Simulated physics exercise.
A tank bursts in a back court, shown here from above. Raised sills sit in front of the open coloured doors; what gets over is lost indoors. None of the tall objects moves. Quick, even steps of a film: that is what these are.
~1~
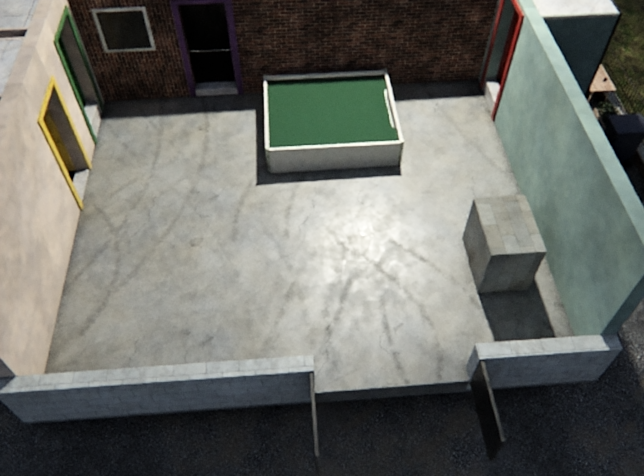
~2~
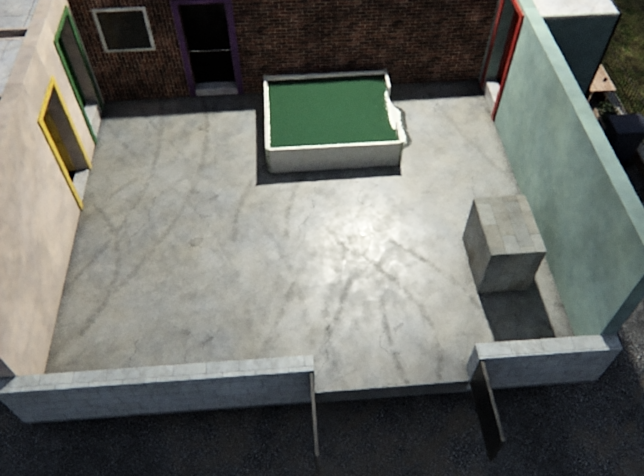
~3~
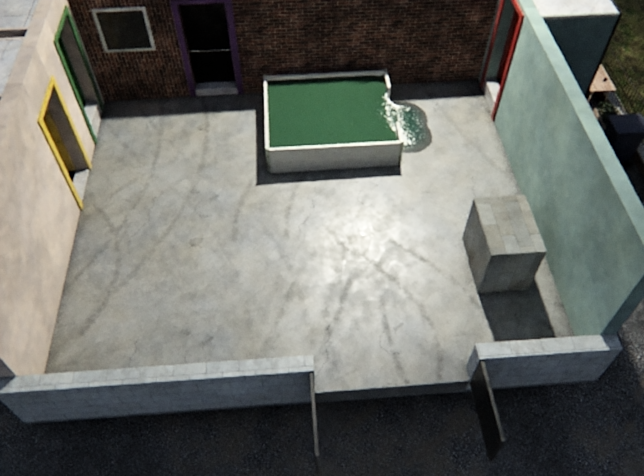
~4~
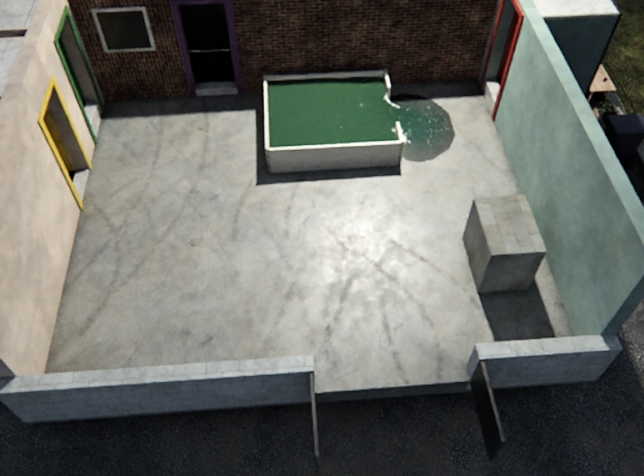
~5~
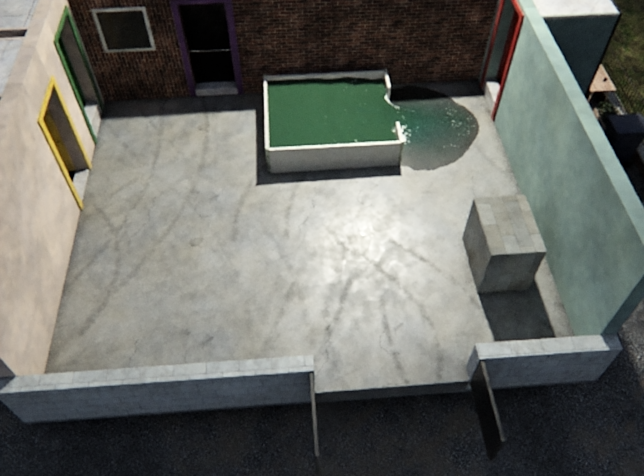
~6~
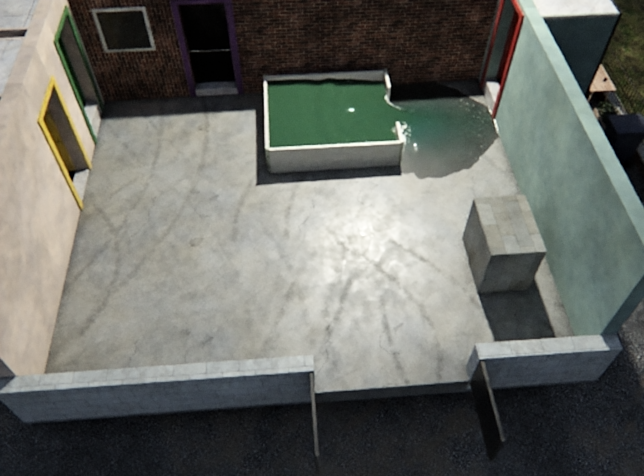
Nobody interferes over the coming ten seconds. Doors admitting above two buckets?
Red door: Within the cap; yellow door: Within the cap; green door: Within the cap; purple door: Within the cap.
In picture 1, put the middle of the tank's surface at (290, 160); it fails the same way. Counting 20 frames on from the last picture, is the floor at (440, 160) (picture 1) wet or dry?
Submerged.
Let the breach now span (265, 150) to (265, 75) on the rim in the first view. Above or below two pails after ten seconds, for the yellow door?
My reading: The yellow door floods.
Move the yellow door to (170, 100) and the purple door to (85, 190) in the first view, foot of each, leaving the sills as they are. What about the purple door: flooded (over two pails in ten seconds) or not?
The purple door is spared.
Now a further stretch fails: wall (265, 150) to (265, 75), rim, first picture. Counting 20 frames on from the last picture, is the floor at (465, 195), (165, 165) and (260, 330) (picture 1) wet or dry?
Unwetted, submerged, unwetted.
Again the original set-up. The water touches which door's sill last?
It's the yellow one.
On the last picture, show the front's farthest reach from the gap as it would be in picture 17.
My estimate: Roughly (548, 270).
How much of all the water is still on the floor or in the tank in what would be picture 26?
Around 100 parts in a hundred.
A moment on, water covers 10 % of the floor; the red door wet at the sill, nothing in, the yellow door not reached, the green door not reached, the purple door not reached.
Next, water covers 15 % of the floor; the red door wet at the sill, nothing in, the yellow door not reached, the green door not reached, the purple door not reached.
Then, water covers 20 % of the floor; the red door wet at the sill, nothing in, the yellow door not reached, the green door not reached, the purple door not reached.
Later, water covers 55 % of the floor; the red door wet at the sill, nothing in, the yellow door not reached, the green door wet at the sill, nothing in, the purple door wet at the sill, nothing in.
In the end, water covers 90 % of the floor; the red door wet at the sill, nothing in, the yellow door wet at the sill, nothing in, the green door wet at the sill, nothing in, the purple door wet at the sill, nothing in.
